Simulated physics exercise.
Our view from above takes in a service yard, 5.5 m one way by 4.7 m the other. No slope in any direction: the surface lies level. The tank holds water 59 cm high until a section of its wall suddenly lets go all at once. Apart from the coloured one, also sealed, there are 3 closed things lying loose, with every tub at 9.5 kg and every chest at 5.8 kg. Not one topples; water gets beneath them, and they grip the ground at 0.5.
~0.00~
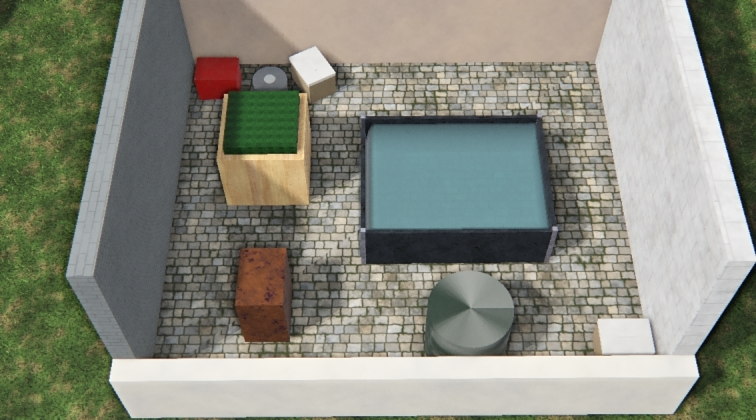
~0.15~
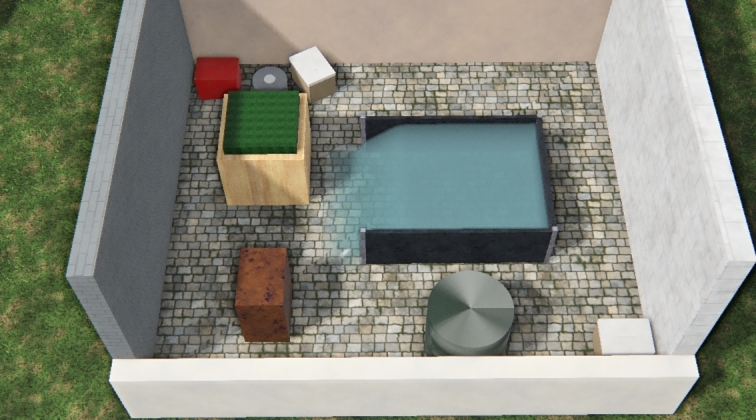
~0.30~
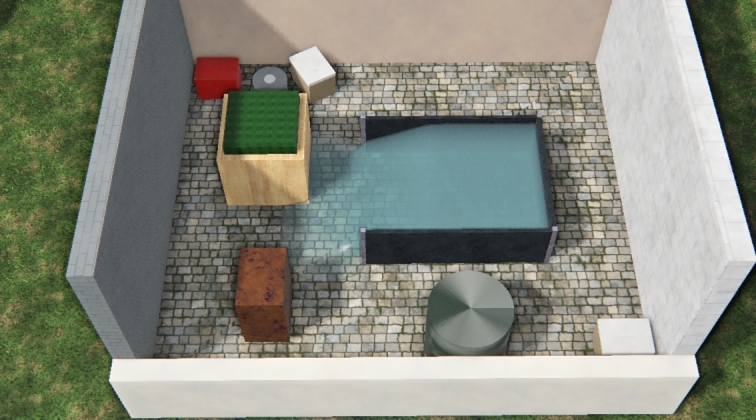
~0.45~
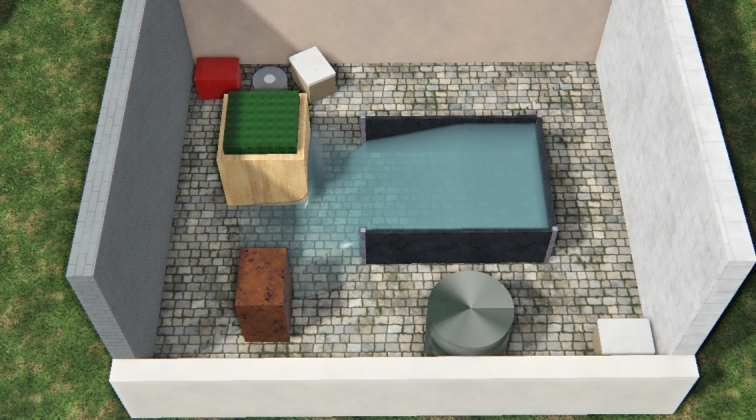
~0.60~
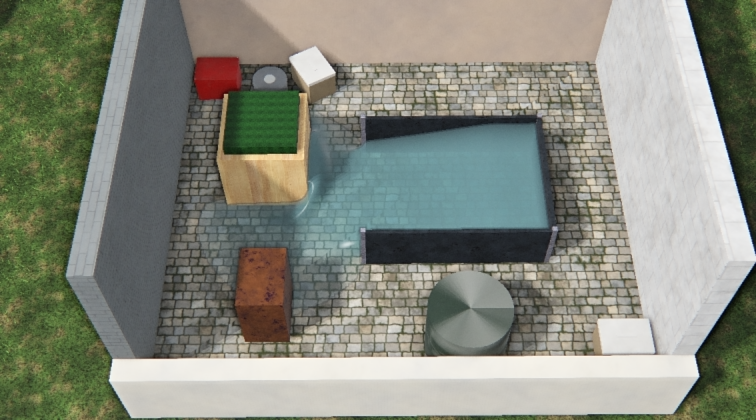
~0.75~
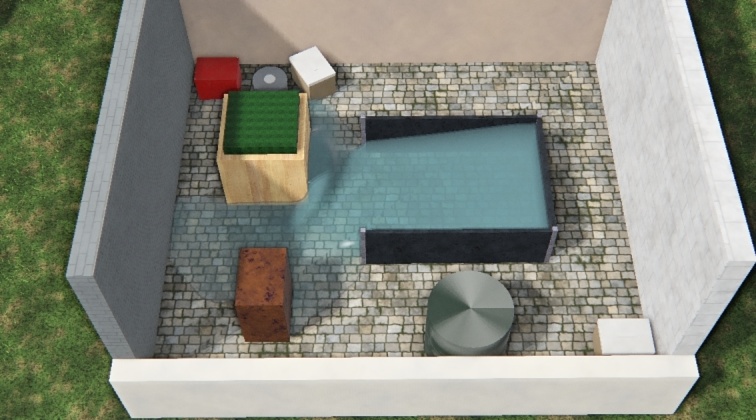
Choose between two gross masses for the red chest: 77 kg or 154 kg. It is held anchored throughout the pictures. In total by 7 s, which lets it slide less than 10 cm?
Of the two, the smaller does it already.
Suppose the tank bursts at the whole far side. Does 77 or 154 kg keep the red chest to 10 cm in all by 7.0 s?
Well, in that case only the heavy one does.
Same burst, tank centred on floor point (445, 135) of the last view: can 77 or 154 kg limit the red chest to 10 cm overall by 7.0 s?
In that case only the heavier mass works.
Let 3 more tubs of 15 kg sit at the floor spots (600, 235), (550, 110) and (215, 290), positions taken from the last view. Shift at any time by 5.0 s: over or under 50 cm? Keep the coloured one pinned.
In order: Not as far, then not as far, then farther.
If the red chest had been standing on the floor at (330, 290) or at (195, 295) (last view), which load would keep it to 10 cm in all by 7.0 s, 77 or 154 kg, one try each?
Taking the two tries in order, even the light one works and only the heavy one works.
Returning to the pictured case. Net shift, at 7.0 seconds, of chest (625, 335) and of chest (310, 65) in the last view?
In order, they end up 80 cm and 150 cm from where they began.
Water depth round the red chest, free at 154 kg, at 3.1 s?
Roughly 23 cm.
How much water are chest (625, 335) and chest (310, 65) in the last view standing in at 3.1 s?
First roughly 0 cm, second roughly 14 cm.
After 1.4 s the red chest would be 0 cm from its start with 77 kg and 0 cm from its start with 154 kg; 0 cm of water round it then.
After 3.1 s the red chest would be 0 cm from its start with 77 kg and 0 cm from its start with 154 kg; 23 cm of water round it then.
After 4.9 s the red chest would be 0 cm from its start with 77 kg and 0 cm from its start with 154 kg; 12 cm of water round it then.
After 7.0 s the red chest would be 0 cm from its start with 77 kg and 0 cm from its start with 154 kg; 10 cm of water round it then.
